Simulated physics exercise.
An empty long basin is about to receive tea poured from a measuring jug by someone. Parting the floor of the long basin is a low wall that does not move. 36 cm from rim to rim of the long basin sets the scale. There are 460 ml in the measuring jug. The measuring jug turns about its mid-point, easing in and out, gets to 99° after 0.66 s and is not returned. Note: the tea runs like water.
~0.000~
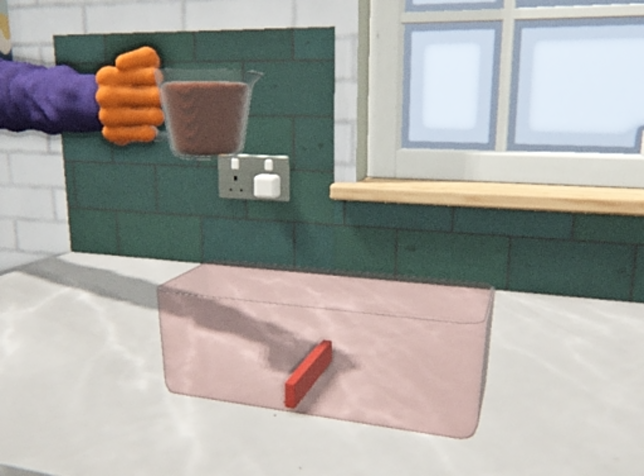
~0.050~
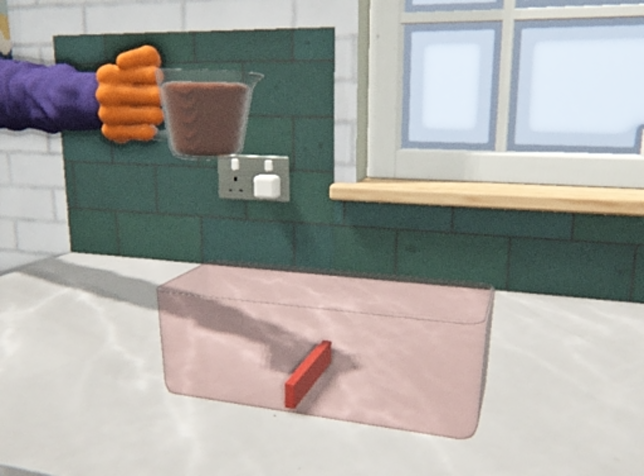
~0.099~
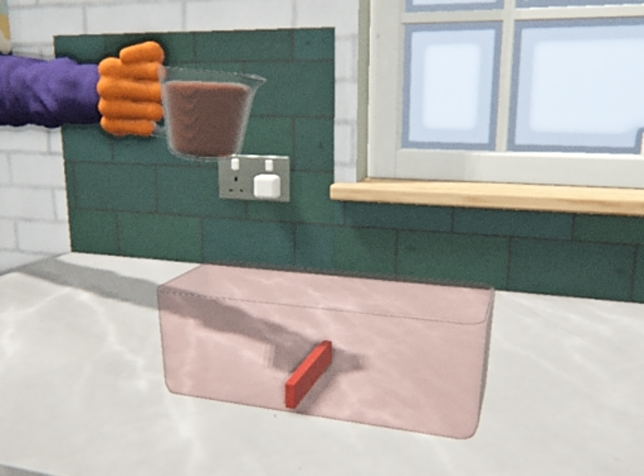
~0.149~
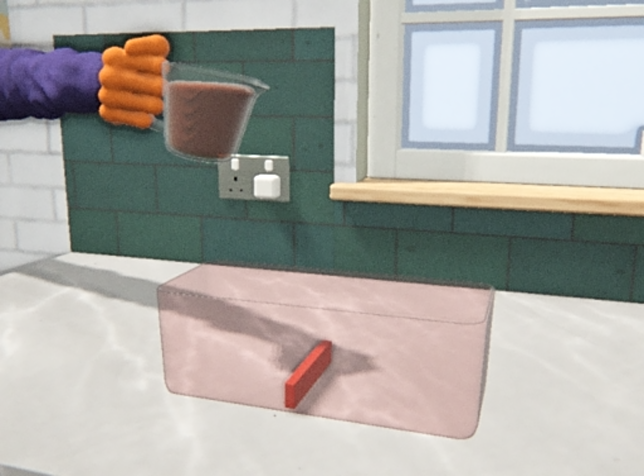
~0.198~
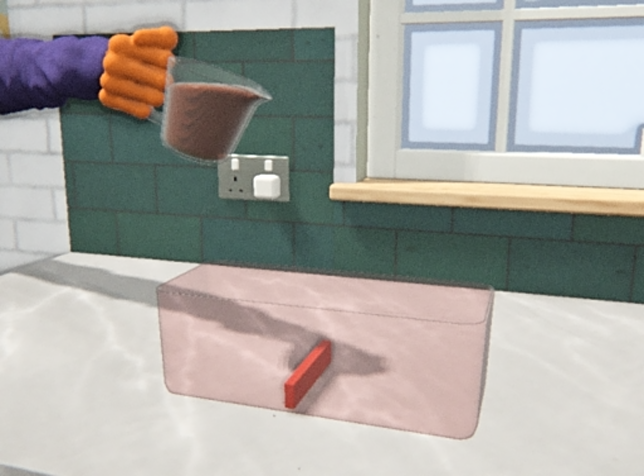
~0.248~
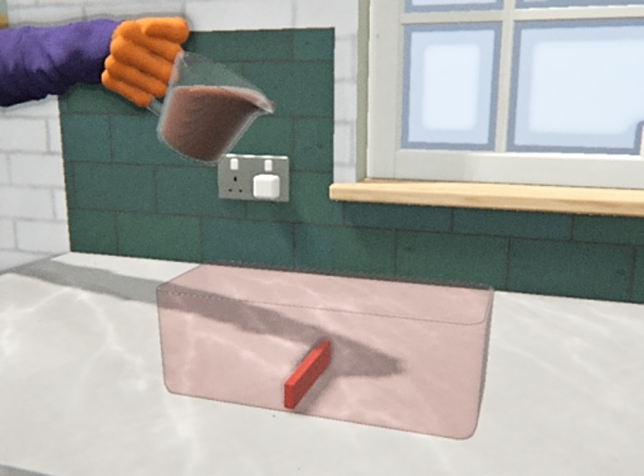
The video shows an orange-gloved hand in a purple sleeve holding a clear measuring jug of brown liquid above a long, transparent pinkish basin with a low red wall inside, steadily tilting the jug to the right.
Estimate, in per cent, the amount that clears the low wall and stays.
Roughly 78 percent.
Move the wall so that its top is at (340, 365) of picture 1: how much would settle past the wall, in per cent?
In that case, some 15 percent.
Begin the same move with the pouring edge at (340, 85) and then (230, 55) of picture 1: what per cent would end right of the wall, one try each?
Try 1: Approx. 85 %; try 2: Approx. 20 %.
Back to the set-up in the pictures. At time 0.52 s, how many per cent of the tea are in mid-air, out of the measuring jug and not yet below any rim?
Share: Roughly 40 per cent.
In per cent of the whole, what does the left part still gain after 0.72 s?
Close to 10% of the whole.
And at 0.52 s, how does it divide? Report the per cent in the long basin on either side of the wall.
Around 1 on the left and around 16 on the right.
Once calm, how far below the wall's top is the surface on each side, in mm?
Left about 24 mm, right about 16 mm.
After 0.52 s the tilt is 89° and 45 per cent is still to pour, 1 is left of the wall and 15 right of it.
After 0.72 s the tilt is 99° and 8 per cent is still to pour, 11 is left of the wall and 62 right of it.
After 0.93 s the tilt is 99° and 1 per cent is still to pour, 18 is left of the wall and 78 right of it.
After 1.16 s the tilt is 99° and 0 per cent is still to pour, 20 is left of the wall and 78 right of it.
In the end 21 per cent lies left of the wall, 78 right of it and 2 outside.
